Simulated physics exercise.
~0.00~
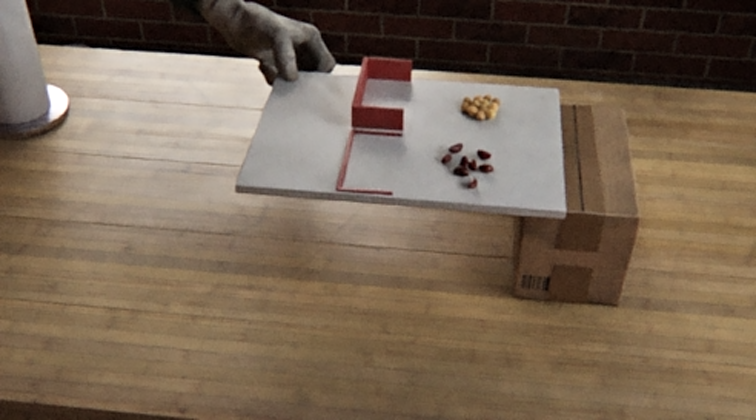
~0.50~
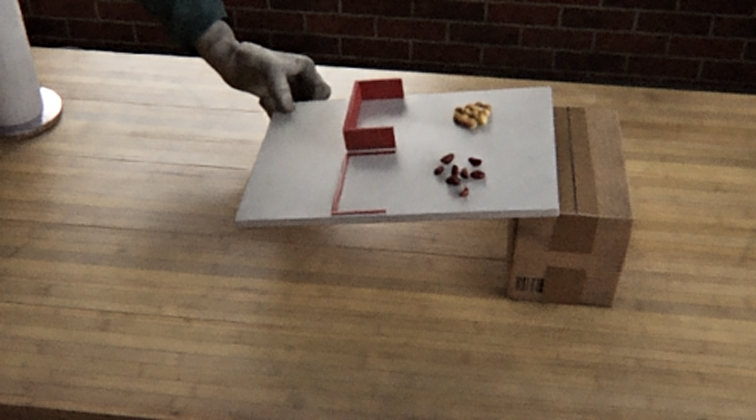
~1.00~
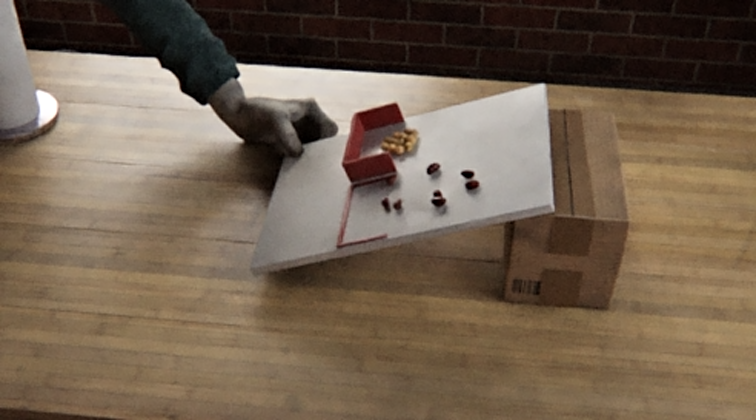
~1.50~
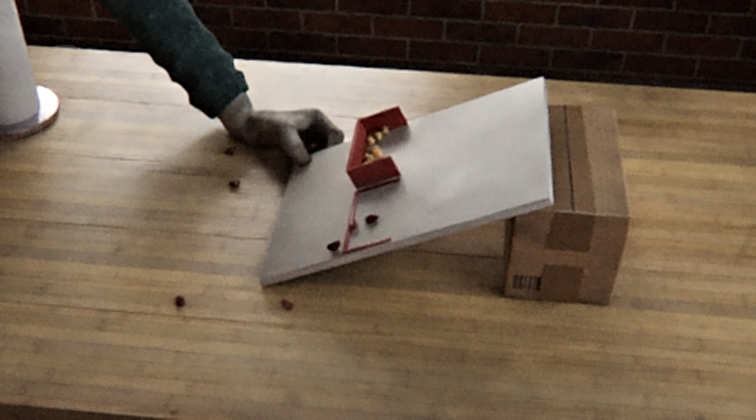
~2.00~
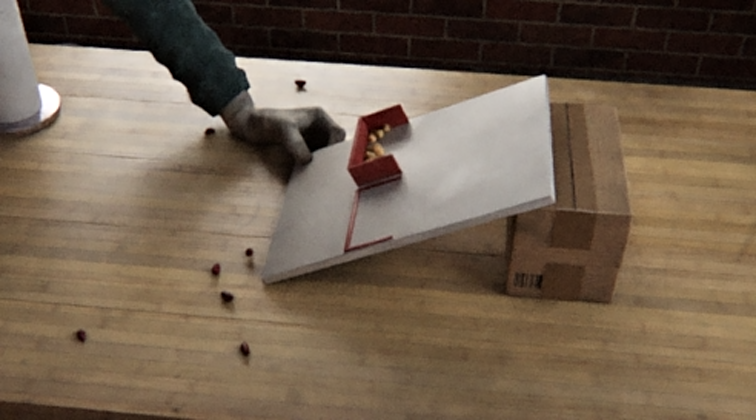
A gloved hand lowered the left end of a pale board propped on a cardboard box, and two small piles slid down it; the dark red bits went over a low strip and scattered across the table, while the yellowish ones stayed gathered behind a taller red barrier.
